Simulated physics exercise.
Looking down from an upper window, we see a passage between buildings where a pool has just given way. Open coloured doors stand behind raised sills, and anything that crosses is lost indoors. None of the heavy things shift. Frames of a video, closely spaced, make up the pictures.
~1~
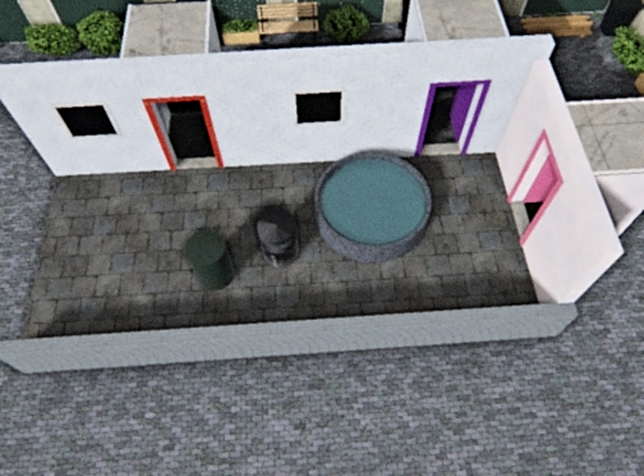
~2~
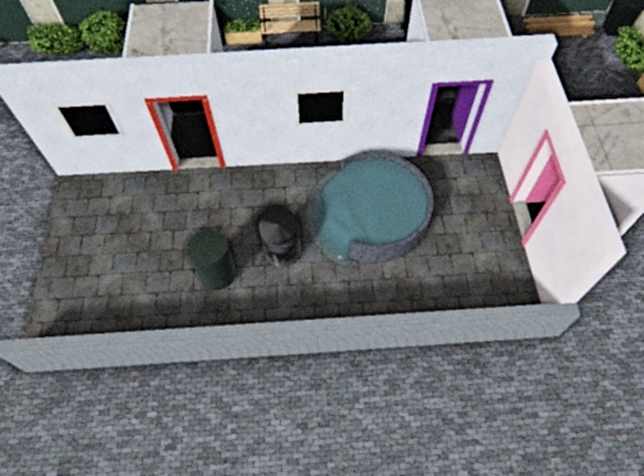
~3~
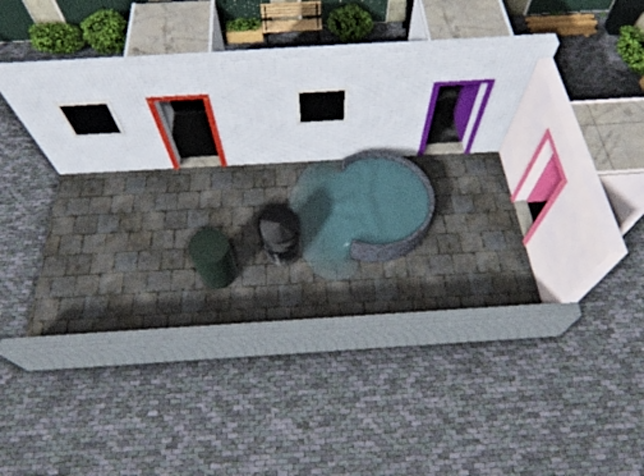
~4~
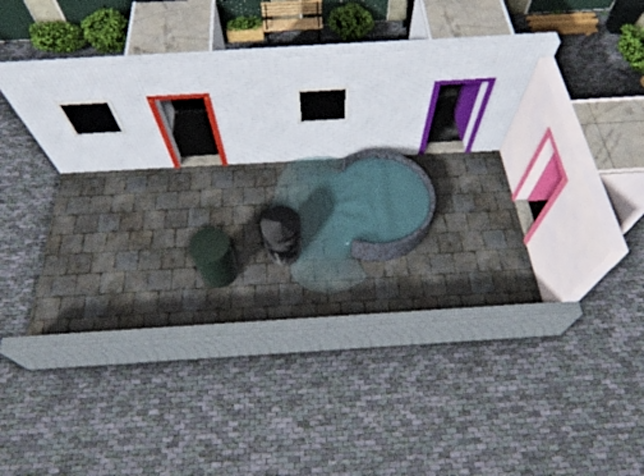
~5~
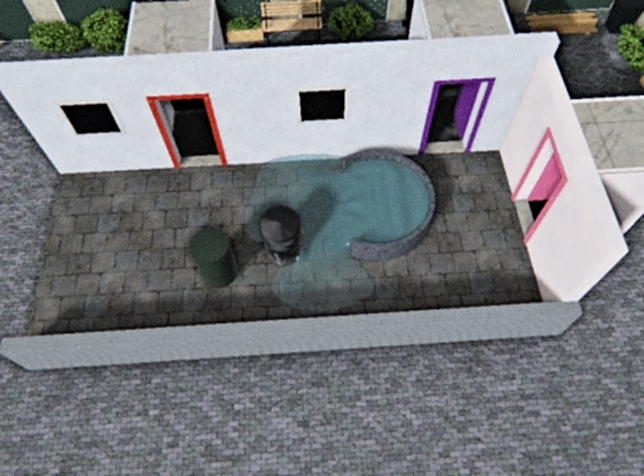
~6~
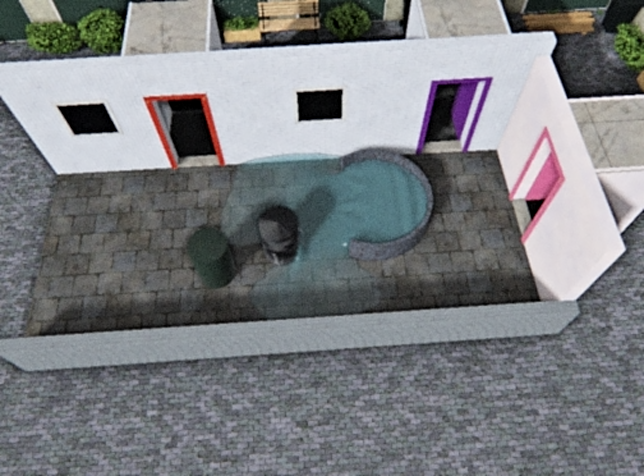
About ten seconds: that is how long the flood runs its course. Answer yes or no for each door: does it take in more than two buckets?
Pink door: No; purple door: No; red door: Yes.
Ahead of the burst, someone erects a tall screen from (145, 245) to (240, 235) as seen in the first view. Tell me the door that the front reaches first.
The first is the red-painted one.
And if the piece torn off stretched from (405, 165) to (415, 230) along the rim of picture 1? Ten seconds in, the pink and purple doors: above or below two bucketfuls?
My reading: The pink one takes more; the purple one lets more in.
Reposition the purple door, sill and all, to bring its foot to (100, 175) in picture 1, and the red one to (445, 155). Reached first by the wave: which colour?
That is the purple one.
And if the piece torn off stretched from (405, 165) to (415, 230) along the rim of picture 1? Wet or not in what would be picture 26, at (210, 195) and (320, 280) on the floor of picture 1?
Respectively: Parched and parched.
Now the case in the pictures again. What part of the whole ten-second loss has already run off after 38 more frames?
About 75 per cent.
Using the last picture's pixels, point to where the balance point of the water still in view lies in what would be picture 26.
I'd mark it close to (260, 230).
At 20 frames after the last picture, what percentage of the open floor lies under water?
Around 75 percent.
A moment on, water covers 30 % of the floor; the pink door not reached, the purple door not reached, the red door wet at the sill, nothing in.
Next, water covers 50 % of the floor; the pink door not reached, the purple door not reached, the red door under two buckets in.
Then, water covers 75 % of the floor; the pink door not reached, the purple door wet at the sill, nothing in, the red door over two buckets in.
Later, water covers 85 % of the floor; the pink door wet at the sill, nothing in, the purple door wet at the sill, nothing in, the red door over two buckets in.
In the end, water covers 95 % of the floor; the pink door wet at the sill, nothing in, the purple door wet at the sill, nothing in, the red door over two buckets in.
